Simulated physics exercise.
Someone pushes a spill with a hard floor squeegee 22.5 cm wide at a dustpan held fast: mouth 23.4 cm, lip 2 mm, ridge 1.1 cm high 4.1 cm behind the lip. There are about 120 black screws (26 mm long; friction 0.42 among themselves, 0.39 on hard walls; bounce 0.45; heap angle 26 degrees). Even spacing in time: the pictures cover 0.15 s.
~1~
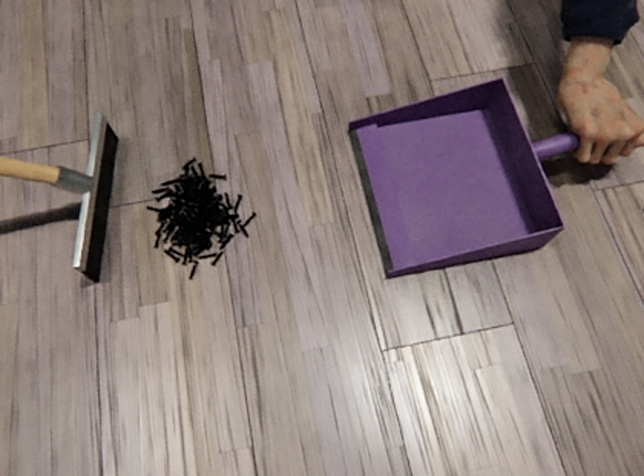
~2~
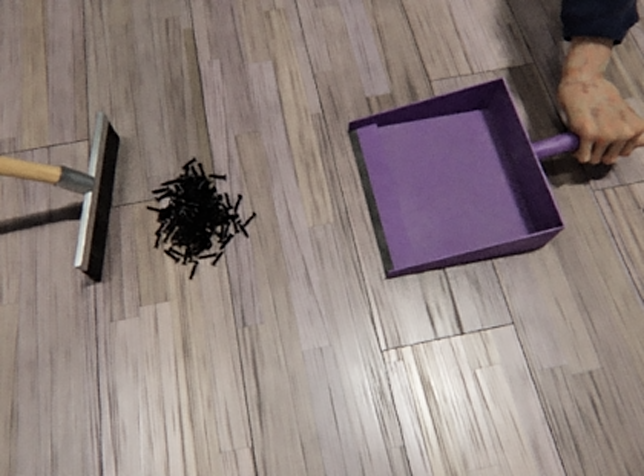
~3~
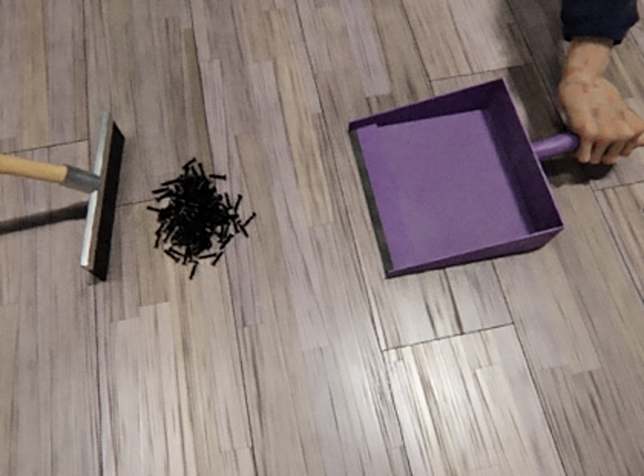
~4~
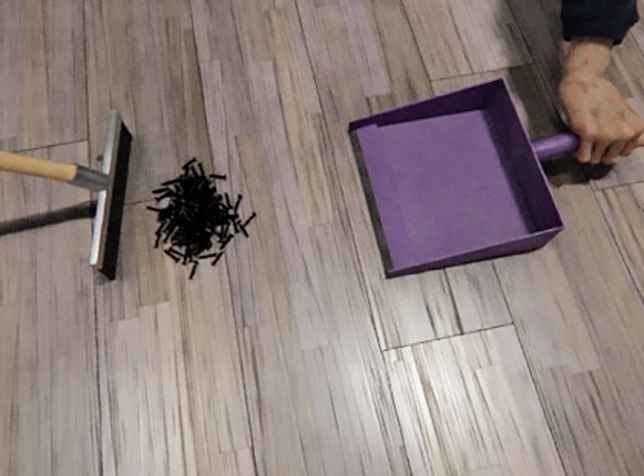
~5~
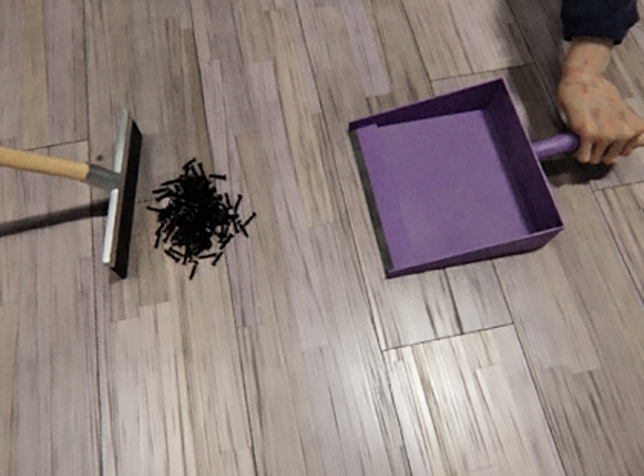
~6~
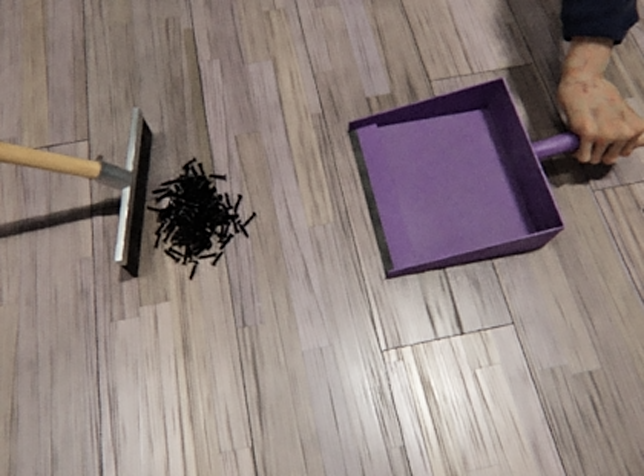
A hand holding a purple dustpan still on a wood-look floor as a squeegee slides slowly right, nearing a black pile.
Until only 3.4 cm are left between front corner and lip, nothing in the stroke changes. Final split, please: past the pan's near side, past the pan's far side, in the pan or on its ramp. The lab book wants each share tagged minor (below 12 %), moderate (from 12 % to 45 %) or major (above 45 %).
My prediction: Near side: A scattering lands there, far side: A scattering lands there, pan: A scattering lands there.
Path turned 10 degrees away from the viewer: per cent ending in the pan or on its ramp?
Result: Close to 0 %, ramp counted.
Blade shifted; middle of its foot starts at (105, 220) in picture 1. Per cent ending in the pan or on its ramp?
5 %.
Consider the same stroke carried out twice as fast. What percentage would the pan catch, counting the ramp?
I'd put it at roughly 35 per cent.
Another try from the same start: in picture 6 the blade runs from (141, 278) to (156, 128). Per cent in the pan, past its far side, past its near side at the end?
Per cent by place - pan 20, far side 0, near side 15.
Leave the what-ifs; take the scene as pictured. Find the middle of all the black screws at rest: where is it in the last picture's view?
I'd say roughly (348, 193).
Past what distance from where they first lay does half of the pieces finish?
The figure is about 22 cm.
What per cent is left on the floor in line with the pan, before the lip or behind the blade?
I'd say close to 95 per cent of them.
Then, 0.26 s after the last picture, middle of the blade 18 cm from the lip; 0 % over the lip, far side 0 %, near side 0 %.
Then, 0.43 s after the last picture, middle of the blade 10 cm from the lip; 0 % over the lip, far side 0 %, near side 0 %.
Then, 0.72 s after the last picture, middle of the blade 5 cm from the lip; 5 % over the lip, far side 0 %, near side 0 %.
In the end, near side 0 %, far side 0 %, pan 5 %, in front of the lip or behind the blade 95 %.
